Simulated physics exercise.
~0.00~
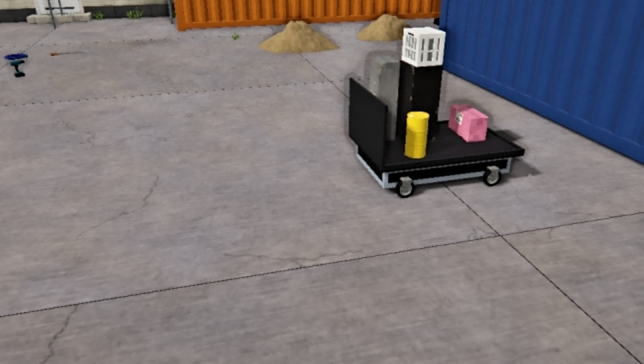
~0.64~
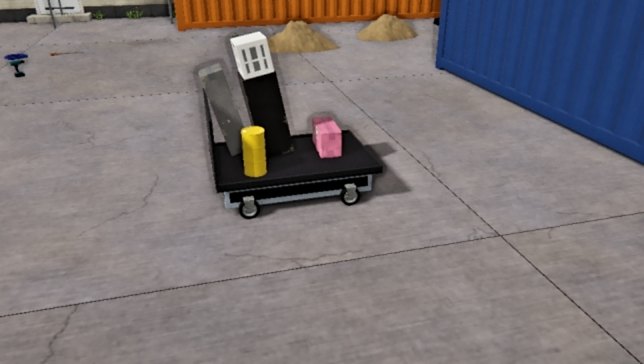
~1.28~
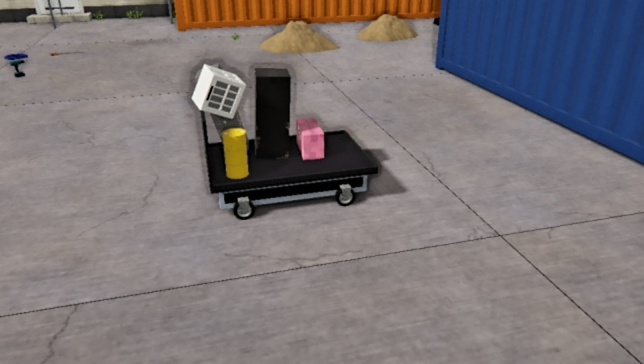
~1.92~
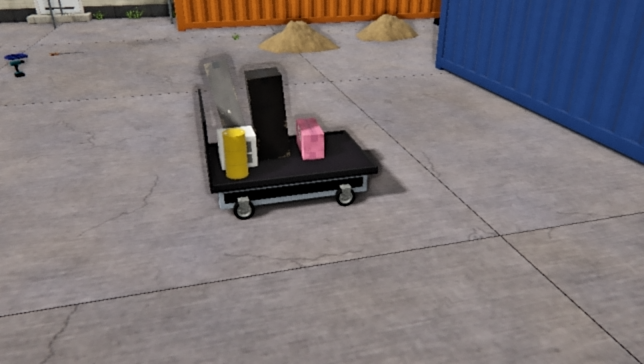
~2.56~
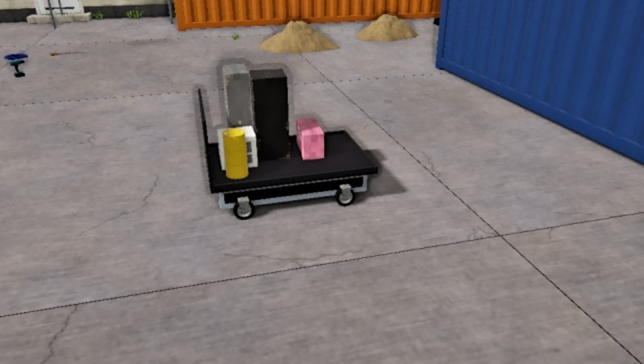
A cart rolls left and stops, its tall boxes tilt then right themselves, the white crate falling onto the deck.
